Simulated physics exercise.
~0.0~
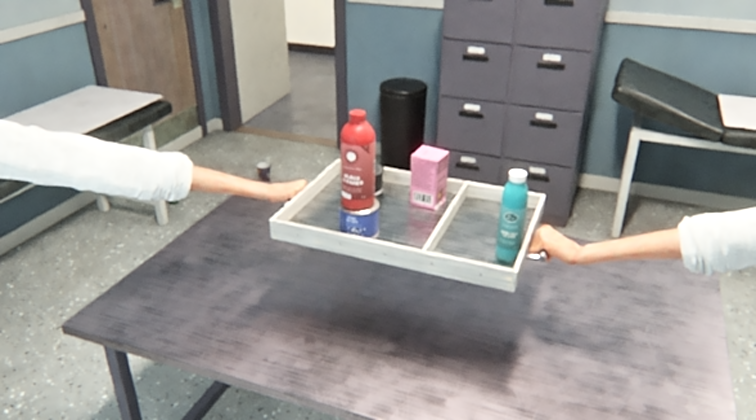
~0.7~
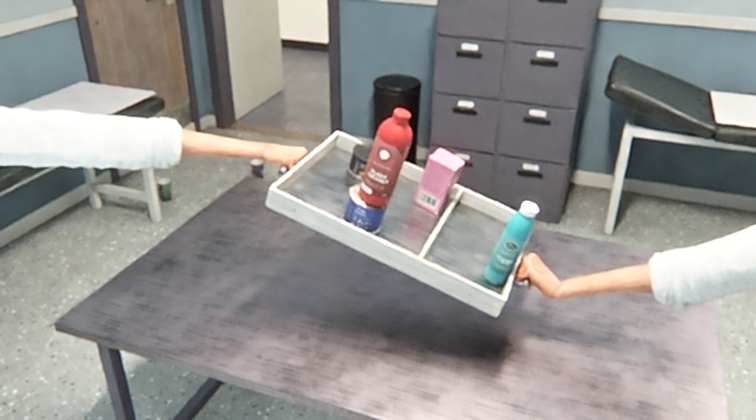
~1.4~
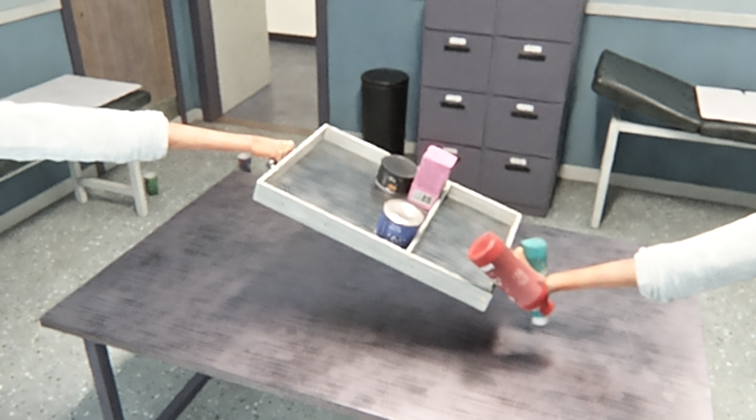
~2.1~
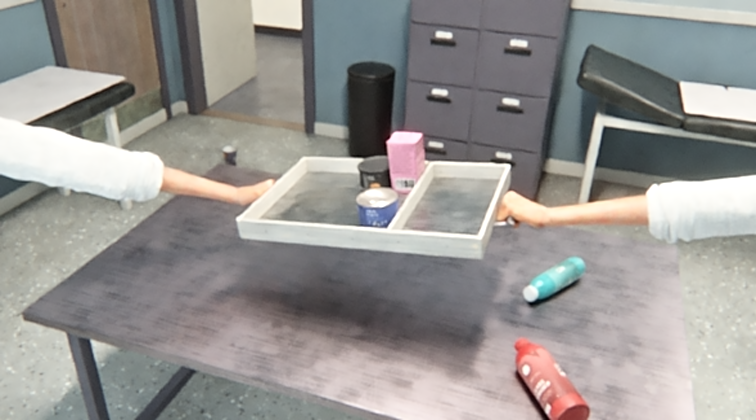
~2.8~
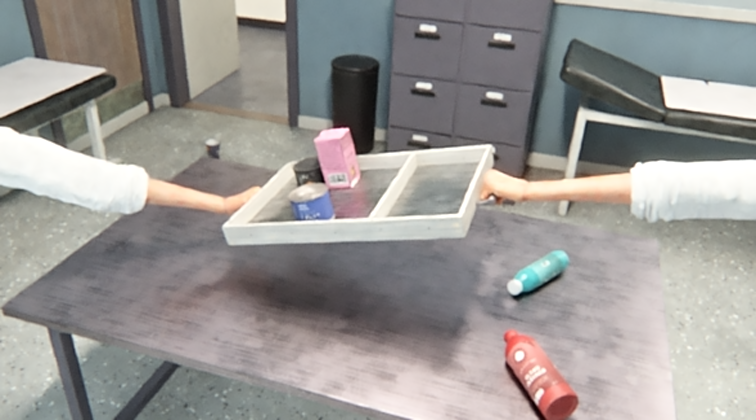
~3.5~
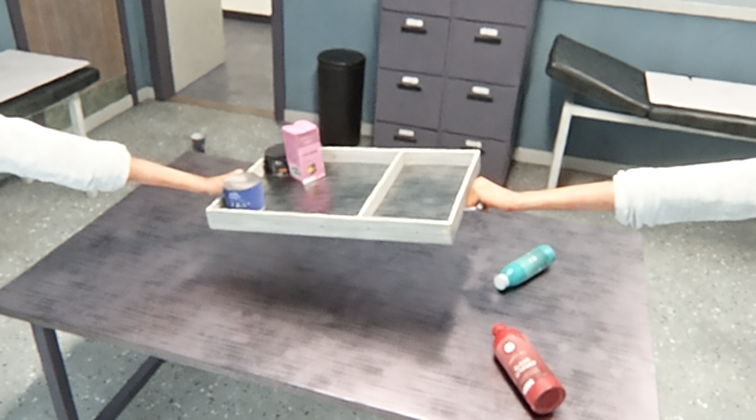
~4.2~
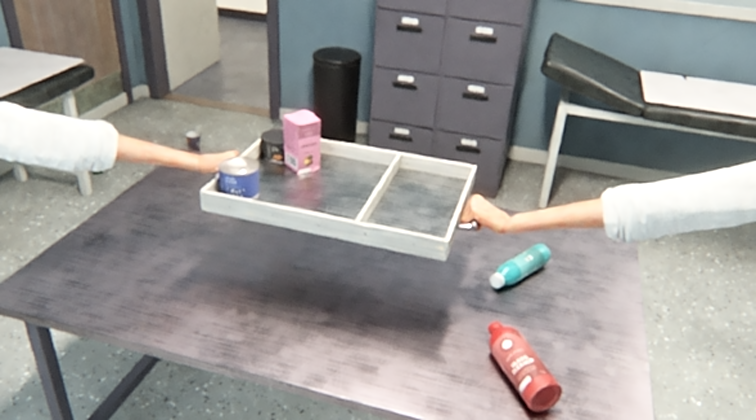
Two hands tipping a white tray right, spilling red and turquoise bottles onto the table, then left, sliding the remaining containers leftward.
